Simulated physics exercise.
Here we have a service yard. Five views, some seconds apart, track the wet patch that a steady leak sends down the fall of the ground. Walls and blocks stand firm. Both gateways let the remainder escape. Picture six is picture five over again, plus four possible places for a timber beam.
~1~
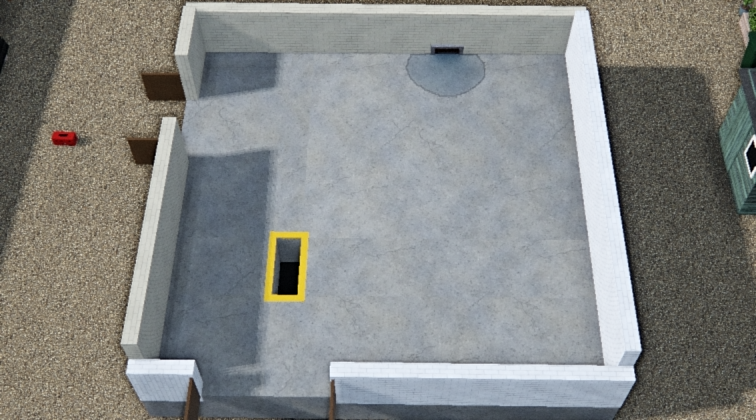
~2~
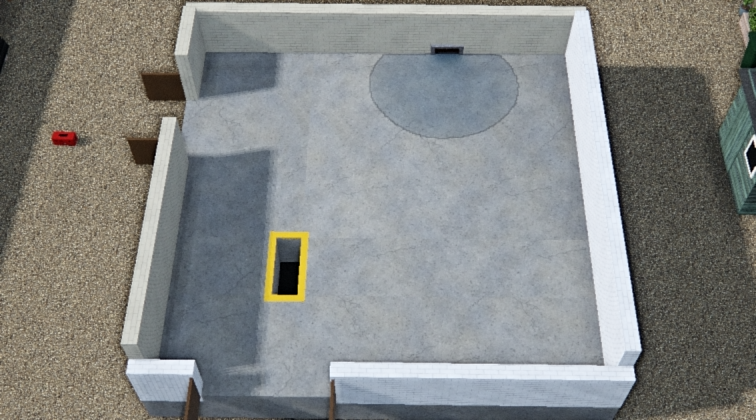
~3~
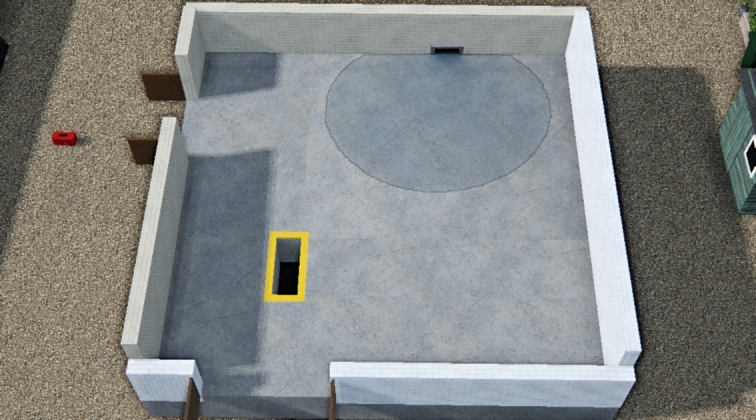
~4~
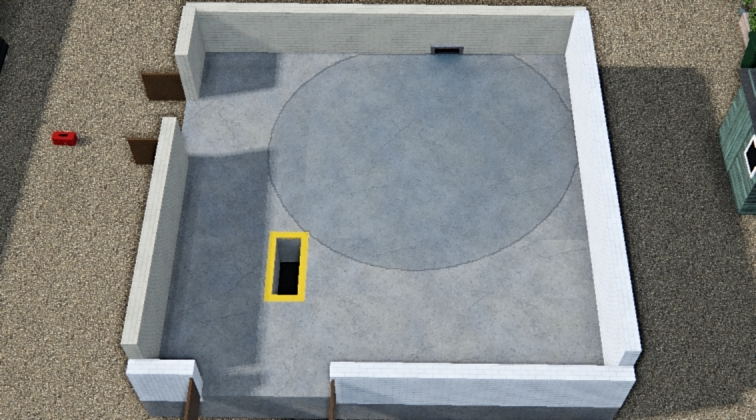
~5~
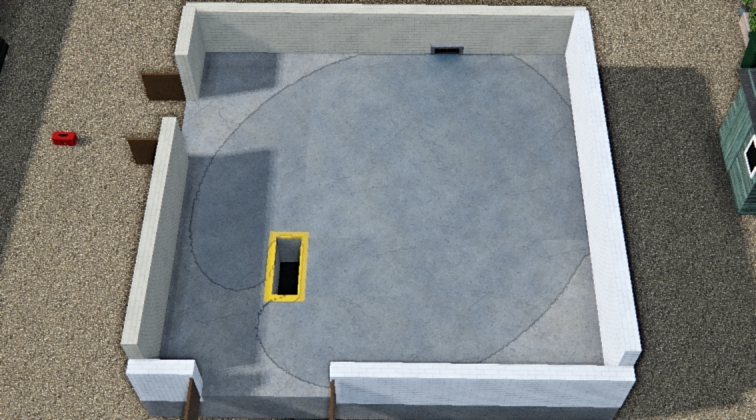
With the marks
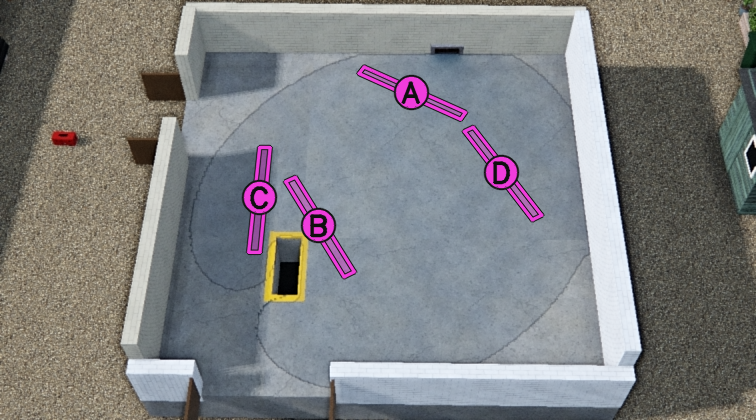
We see a walled yard from above as a dark wet patch spreads from a small opening in the far wall, widening across the grey floor towards the near side until it surrounds much of the yellow-edged gully.
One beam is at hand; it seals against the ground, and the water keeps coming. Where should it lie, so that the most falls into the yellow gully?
Position C.
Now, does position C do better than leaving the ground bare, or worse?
Better.
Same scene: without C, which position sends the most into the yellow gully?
The answer is D.
On the marked copy, A from (361, 70) to (463, 115); B from (290, 179) to (349, 274); C from (254, 252) to (264, 147); D from (468, 129) to (537, 217).
Choosing A, about 11 % of the stream goes into the yellow gully, about 89 % out by the gates.
Choosing B, about 11 % of the stream goes into the yellow gully, about 88 % out by the gates.
Choosing C, about 33 % of the stream goes into the yellow gully, about 66 % out by the gates.
Choosing D, about 22 % of the stream goes into the yellow gully, about 77 % out by the gates.
